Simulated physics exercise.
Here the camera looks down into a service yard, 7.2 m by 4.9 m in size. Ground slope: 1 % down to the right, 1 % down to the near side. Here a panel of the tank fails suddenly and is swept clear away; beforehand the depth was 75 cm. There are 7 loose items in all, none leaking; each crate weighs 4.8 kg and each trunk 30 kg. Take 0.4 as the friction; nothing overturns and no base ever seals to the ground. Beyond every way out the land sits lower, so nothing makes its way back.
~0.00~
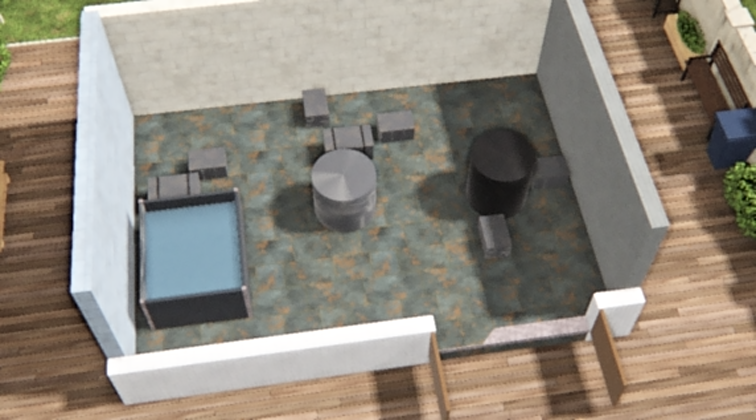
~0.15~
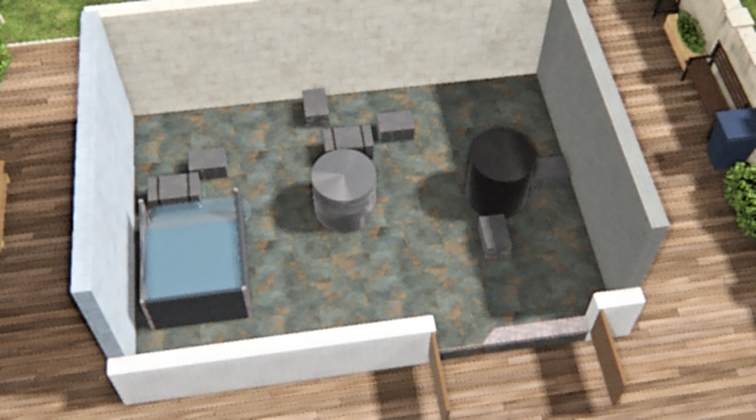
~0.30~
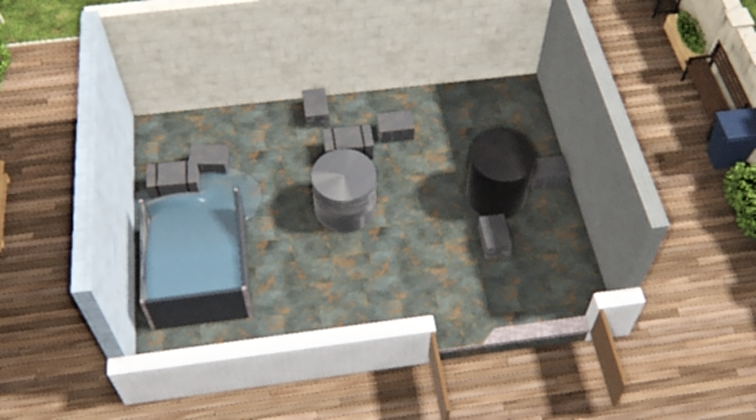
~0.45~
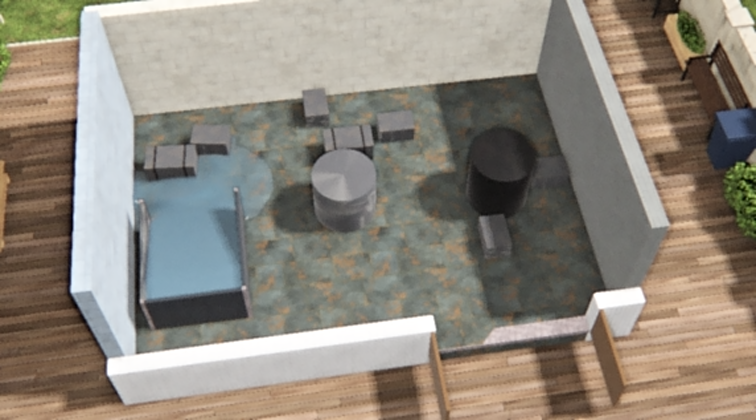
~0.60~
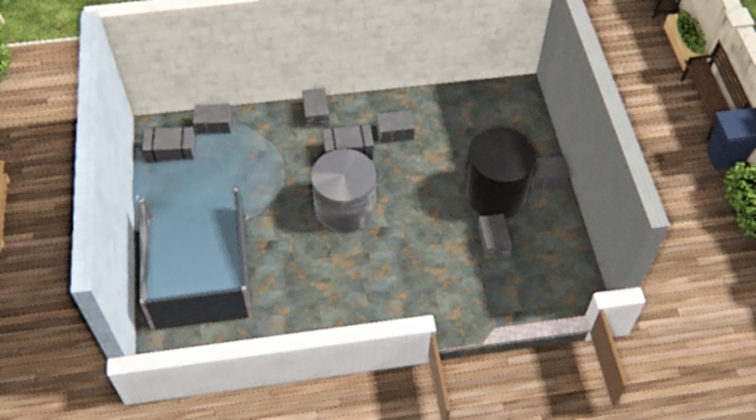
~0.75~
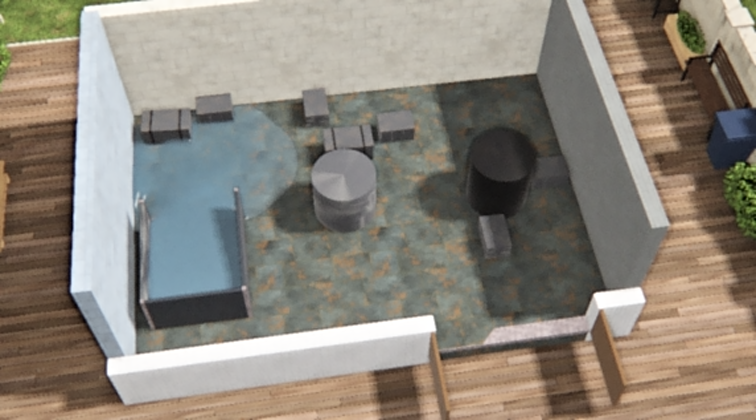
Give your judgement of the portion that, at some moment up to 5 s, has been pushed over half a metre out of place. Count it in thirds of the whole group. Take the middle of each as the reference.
Two thirds and above.
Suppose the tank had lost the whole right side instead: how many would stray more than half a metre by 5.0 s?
Then the count would be 4.
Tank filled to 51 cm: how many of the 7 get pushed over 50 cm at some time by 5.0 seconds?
That would make 5 of them.
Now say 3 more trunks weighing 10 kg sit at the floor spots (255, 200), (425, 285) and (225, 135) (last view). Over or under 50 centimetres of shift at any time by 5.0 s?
In the order asked: Above the mark; below the mark; above the mark.
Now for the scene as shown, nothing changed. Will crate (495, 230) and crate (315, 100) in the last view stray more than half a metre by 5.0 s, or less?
The first one is undershooting and the second one is overshooting.
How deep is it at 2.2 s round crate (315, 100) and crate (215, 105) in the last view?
Some 6 cm at the first, some 31 cm at the second.
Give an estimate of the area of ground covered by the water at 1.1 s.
Flooded: Near 9.5 m2.
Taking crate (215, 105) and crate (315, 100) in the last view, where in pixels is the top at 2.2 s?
Near (246, 91) and (392, 107).
After 1.1 s 2 of 7 are over 50 cm from their spots; 2 afloat.
After 2.2 s 3 of 7 are over 50 cm from their spots; 2 afloat.
After 3.5 s 5 of 7 are over 50 cm from their spots; 3 afloat.
After 5.0 s 6 of 7 are over 50 cm from their spots, and 6 have been at some point; 2 afloat.
